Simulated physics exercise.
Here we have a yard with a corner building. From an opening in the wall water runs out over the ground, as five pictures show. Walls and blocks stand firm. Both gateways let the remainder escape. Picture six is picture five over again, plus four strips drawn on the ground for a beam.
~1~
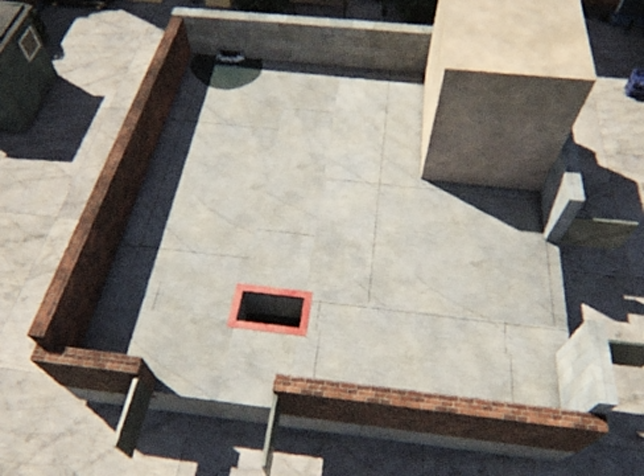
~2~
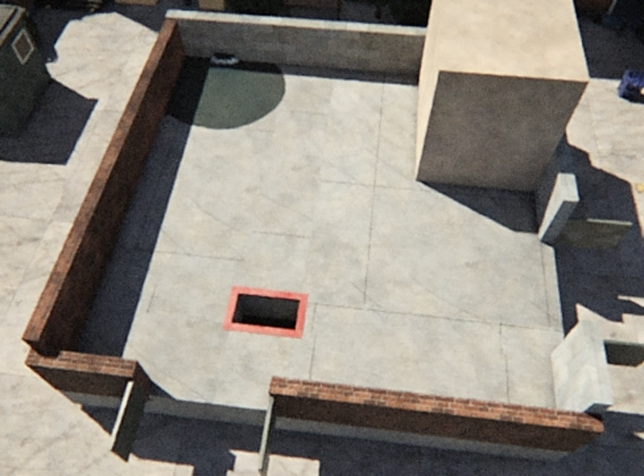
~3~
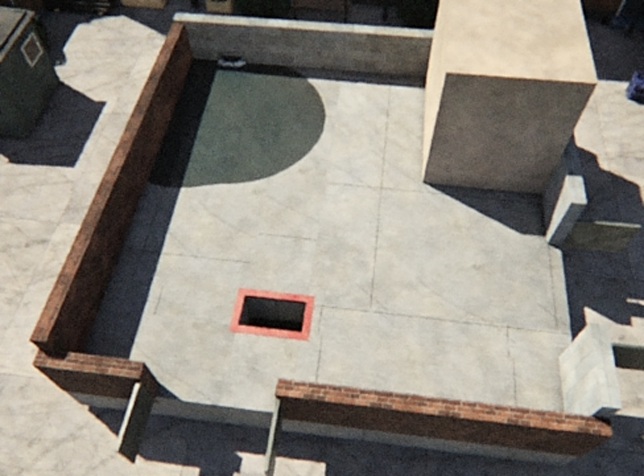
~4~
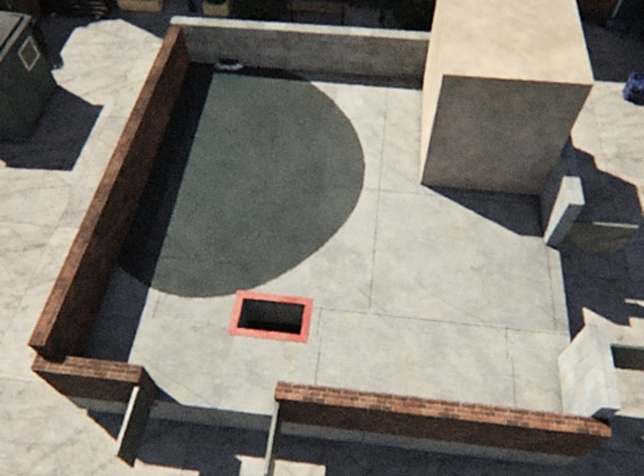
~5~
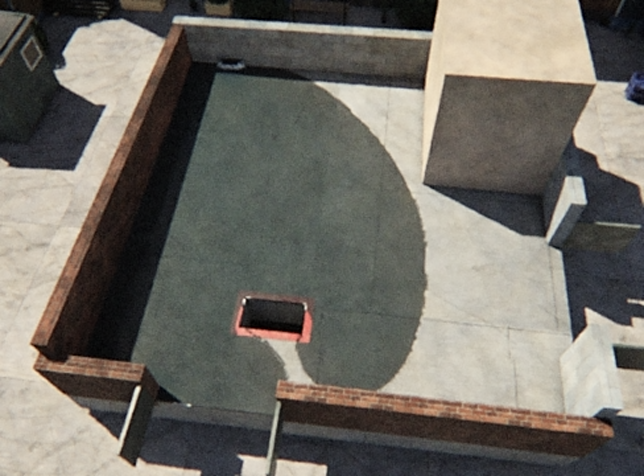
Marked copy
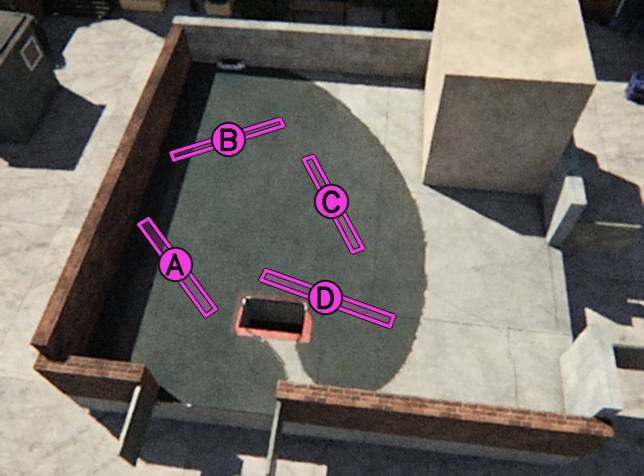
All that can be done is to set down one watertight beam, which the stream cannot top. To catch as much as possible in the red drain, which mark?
A beats the others.
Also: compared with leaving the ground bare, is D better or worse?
It is worse.
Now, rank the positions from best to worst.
Best to worst: A, C, D, B.
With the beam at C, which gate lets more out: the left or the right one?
The left gate.
On the marked copy, A from (143, 221) to (210, 312); B from (172, 156) to (281, 122); C from (308, 157) to (357, 250); D from (263, 275) to (391, 321).
If A is chosen, about 51 % of the stream runs into the red drain, about 44 % out by the gates.
If B is chosen, about 11 % of the stream runs into the red drain, about 86 % out by the gates.
If C is chosen, about 32 % of the stream runs into the red drain, about 63 % out by the gates.
If D is chosen, about 19 % of the stream runs into the red drain, about 77 % out by the gates.
